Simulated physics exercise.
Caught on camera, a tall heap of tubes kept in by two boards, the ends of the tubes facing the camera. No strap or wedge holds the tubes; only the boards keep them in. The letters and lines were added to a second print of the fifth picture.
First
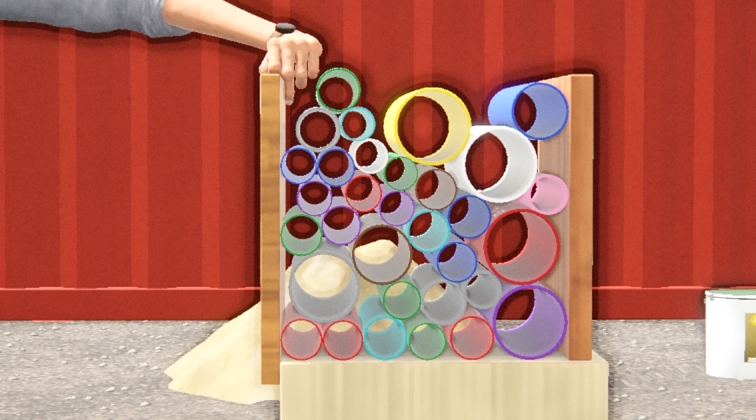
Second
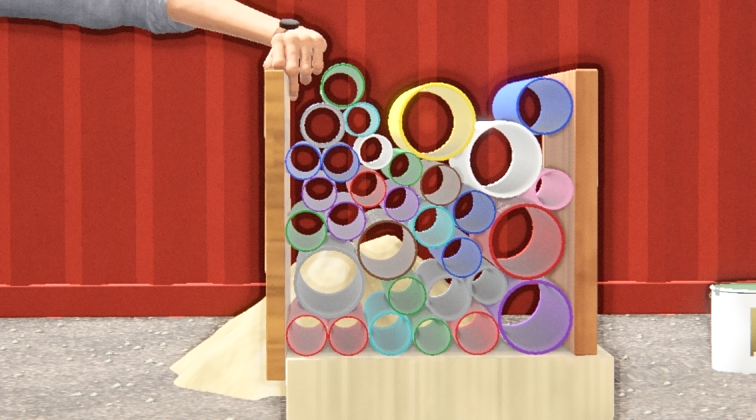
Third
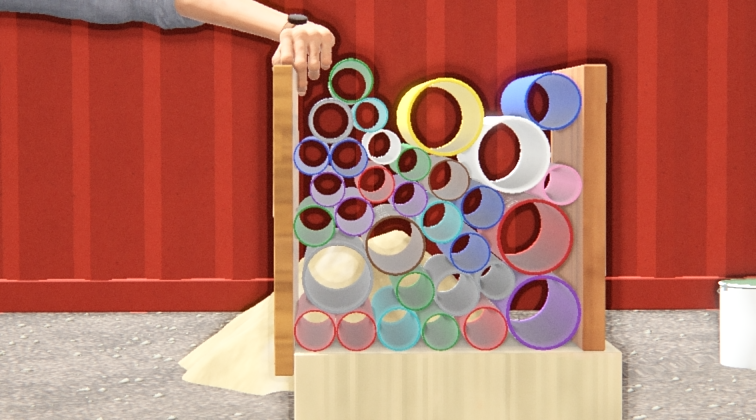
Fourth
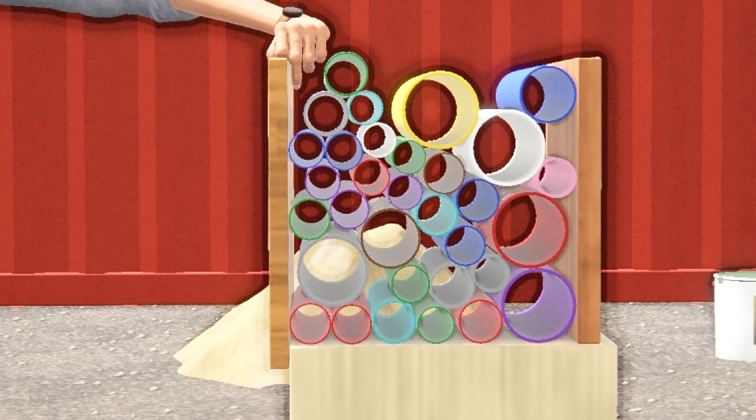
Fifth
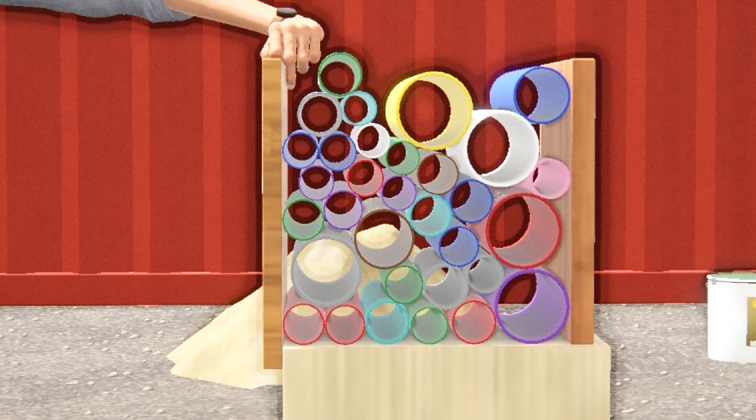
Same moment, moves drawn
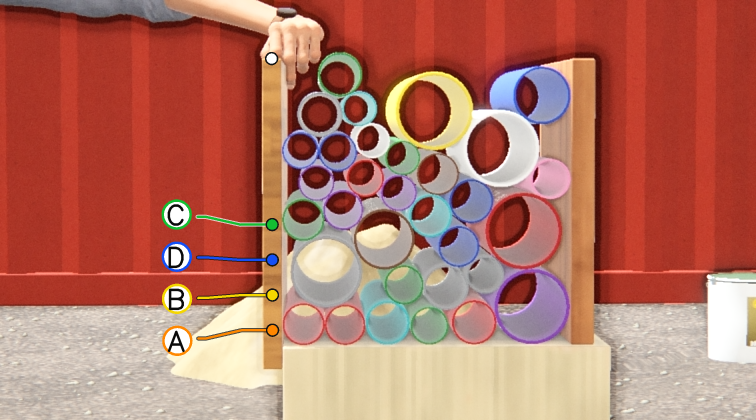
The footage shows a heap of colourful tubes stacked between two upright boards, their open ends facing the camera, while a hand rests on top of the left board. The view shifts slightly, but the tubes stay in place.
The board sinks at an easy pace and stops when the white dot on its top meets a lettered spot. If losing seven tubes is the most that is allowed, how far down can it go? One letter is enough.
It can be let down to C.
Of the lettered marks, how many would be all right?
One of them.
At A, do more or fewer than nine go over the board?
It loses more than nine.
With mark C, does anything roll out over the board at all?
Yes, at C.
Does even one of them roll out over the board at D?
At D: Yes.
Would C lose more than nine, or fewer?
Fewer than nine.
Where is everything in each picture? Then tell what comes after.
The first frame shows a blue tube (540, 111); side board (274, 221).
The second frame shows side board (279, 217); a red tube (307, 335).
The third frame shows a purple tube (544, 313); a grey tube (497, 281).
The fourth frame shows a turquoise tube (437, 215).
The fifth frame shows a blue tube (541, 96); side board (276, 206).
On the marked copy, A at (273, 330); B at (273, 295); C at (272, 225); D at (272, 260); the white dot at (272, 59).
Taking C. A third of the way, top of the board (282, 136).
Two thirds of the way, top of the board (282, 221).
When it is over, top of the board (282, 224), six out over the board.
As for the rest, A more than seven out over the board; B more than seven out over the board; D more than seven out over the board.
